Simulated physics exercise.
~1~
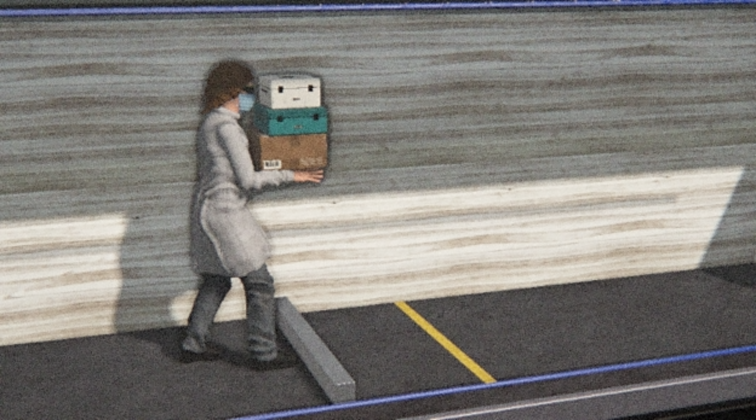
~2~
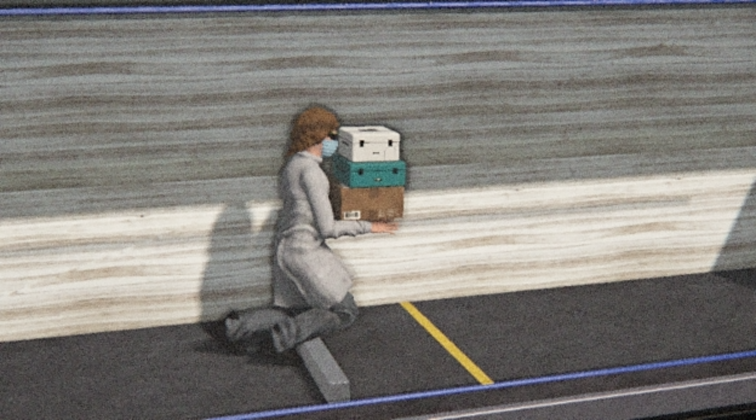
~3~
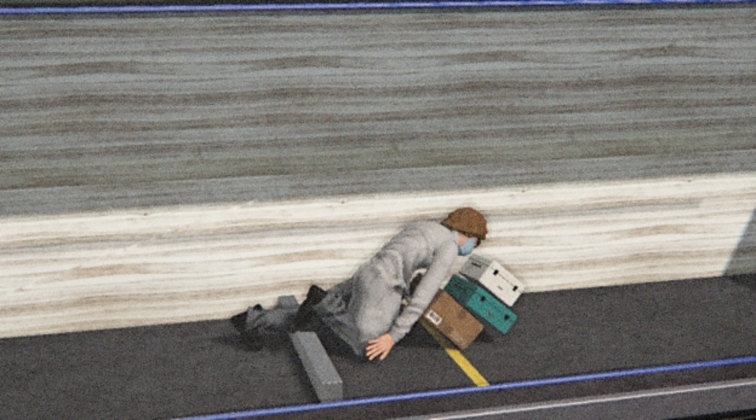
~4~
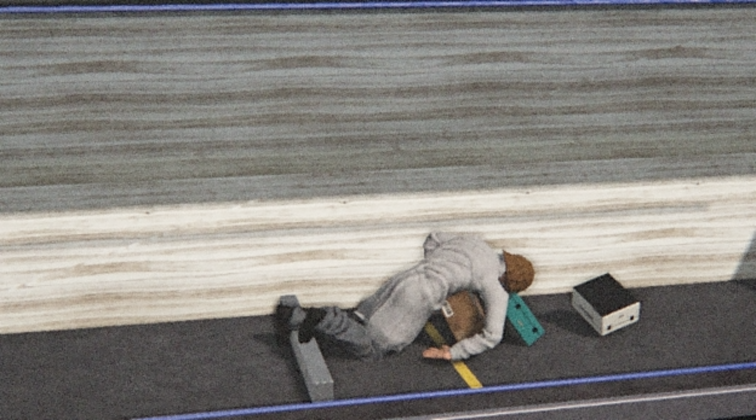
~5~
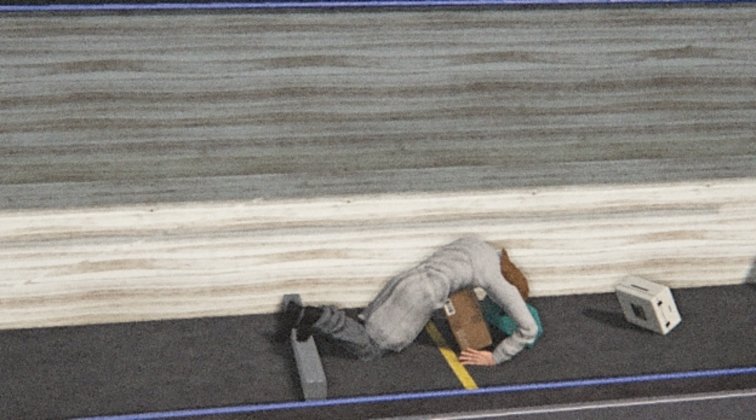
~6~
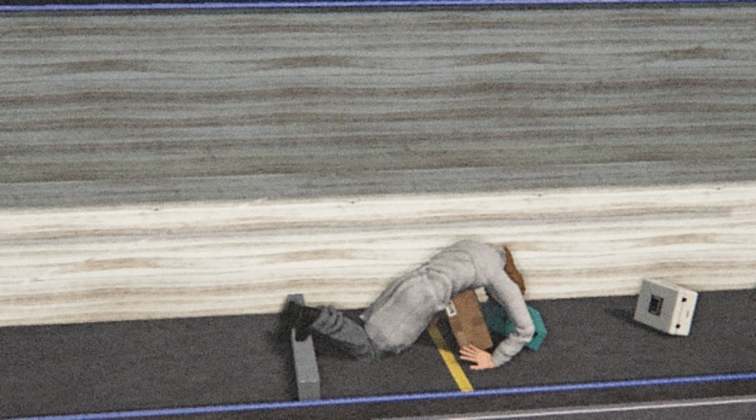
A brown-haired figure in a pale grey coat and blue mask carries a white box, a teal box and a brown parcel stacked on the forearms, seen from a slightly raised side view beside a streaked grey and cream wall. A low grey rail lies at the feet, with a yellow line to the right. The figure lurches right, knees folding over the rail, then pitches forward as the stack tips. The white box tumbles away along the dark floor. The figure ends slumped face down over the brown and teal boxes, head and all three boxes beyond the line.
